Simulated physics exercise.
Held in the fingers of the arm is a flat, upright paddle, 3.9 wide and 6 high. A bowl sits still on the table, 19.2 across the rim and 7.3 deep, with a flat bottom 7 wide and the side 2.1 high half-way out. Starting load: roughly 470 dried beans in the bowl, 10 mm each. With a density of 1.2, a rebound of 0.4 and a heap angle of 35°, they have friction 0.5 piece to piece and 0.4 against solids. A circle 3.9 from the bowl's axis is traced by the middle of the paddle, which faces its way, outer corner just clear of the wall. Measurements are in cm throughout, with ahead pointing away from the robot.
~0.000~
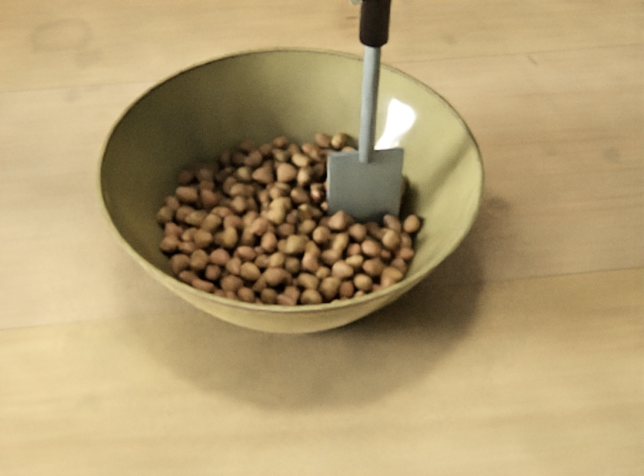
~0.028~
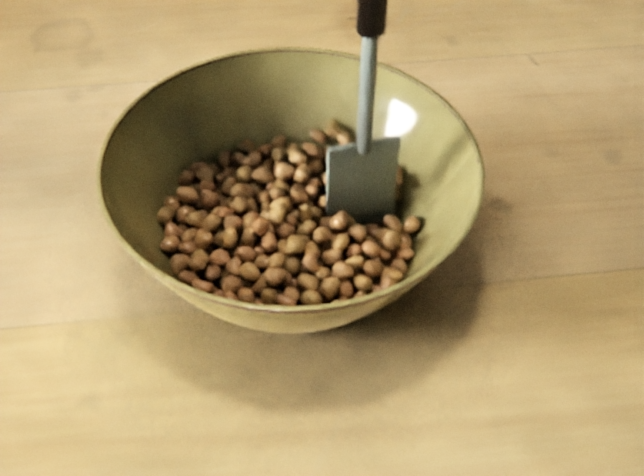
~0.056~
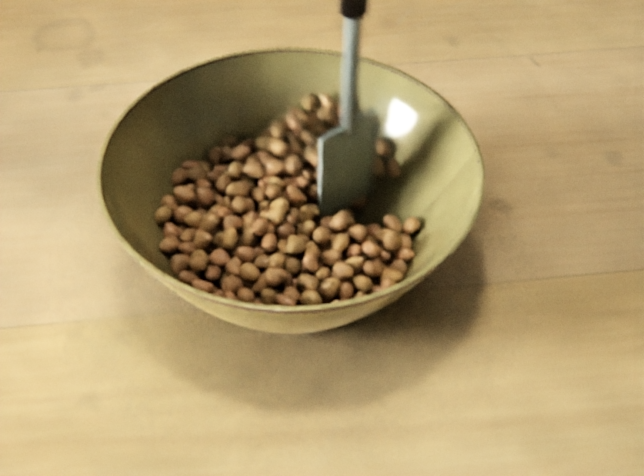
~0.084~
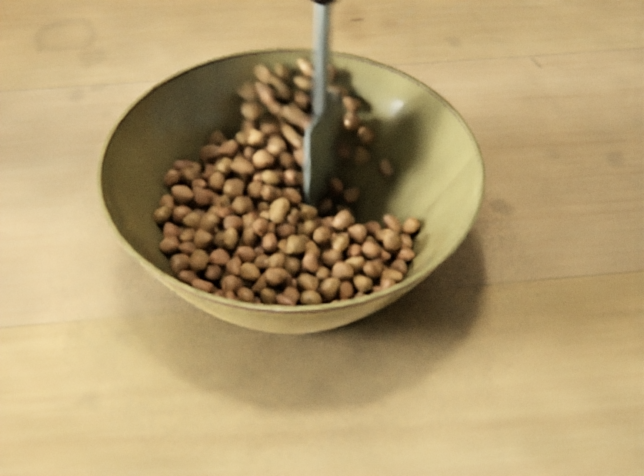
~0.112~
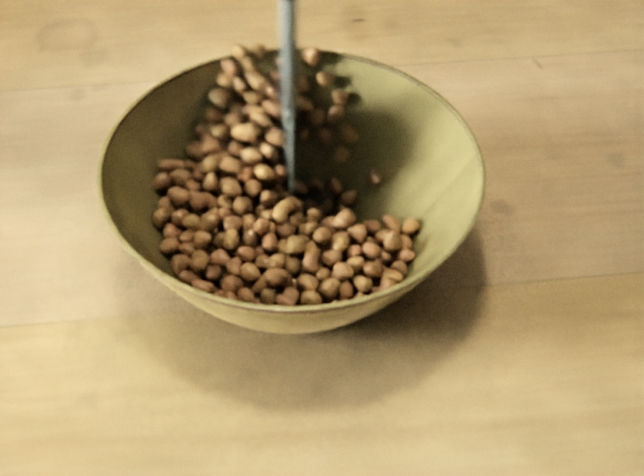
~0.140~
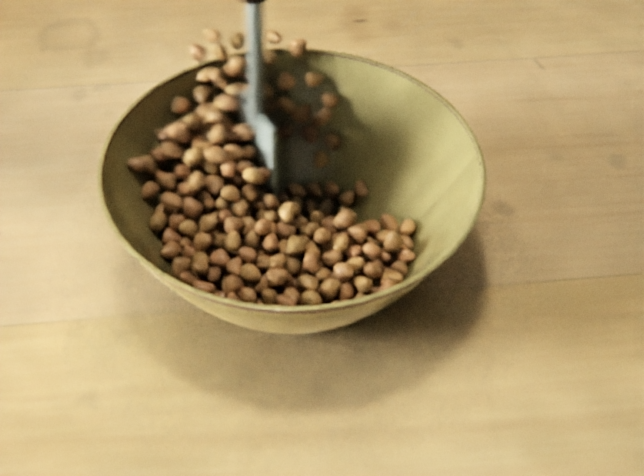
The clip shows a bowl of brown beans on a wooden table as a gray paddle with a dark handle sweeps from the right toward the back left, turning and pushing beans up the far side, some above the rim.
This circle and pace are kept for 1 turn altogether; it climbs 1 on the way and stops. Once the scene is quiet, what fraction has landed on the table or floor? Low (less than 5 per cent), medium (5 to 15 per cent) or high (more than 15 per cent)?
The share is medium, between 5 and 15 per cent.
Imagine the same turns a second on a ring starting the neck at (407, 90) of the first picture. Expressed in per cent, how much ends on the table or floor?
It comes to around 0 percent.
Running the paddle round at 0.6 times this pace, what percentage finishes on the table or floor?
Estimated share: Near 0 per cent.
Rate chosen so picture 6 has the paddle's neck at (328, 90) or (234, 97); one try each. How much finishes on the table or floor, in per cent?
Near 0 per cent for the first, near 20 per cent for the second.
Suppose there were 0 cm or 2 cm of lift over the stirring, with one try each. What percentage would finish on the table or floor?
Some 15 and some 10 per cent.
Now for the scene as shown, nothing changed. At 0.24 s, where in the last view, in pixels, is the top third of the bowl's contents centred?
Roughly pixel (193, 235).
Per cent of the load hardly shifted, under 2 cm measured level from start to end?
I'd put it at about 20 in a hundred.
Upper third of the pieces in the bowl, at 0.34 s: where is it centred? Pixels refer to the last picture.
Somewhere around (354, 267), I think.
After 0.24 s, 204° round, highest piece 9 above the table; 458 in the bowl, 1 on the table or floor, 12 in flight or on the tool.
After 0.34 s, 295° round, highest piece 10 above the table; 440 in the bowl, 14 on the table or floor, 17 in flight or on the tool.
After 0.58 s, 0° round, highest piece 8 above the table; 424 in the bowl, 46 on the table or floor, 1 in flight or on the tool.
After 1.28 s, 0° round, highest piece 6 above the table; 424 in the bowl, 47 on the table or floor.
At rest, 424 in the bowl, 47 on the table or floor. That is 10 % on the table or floor.
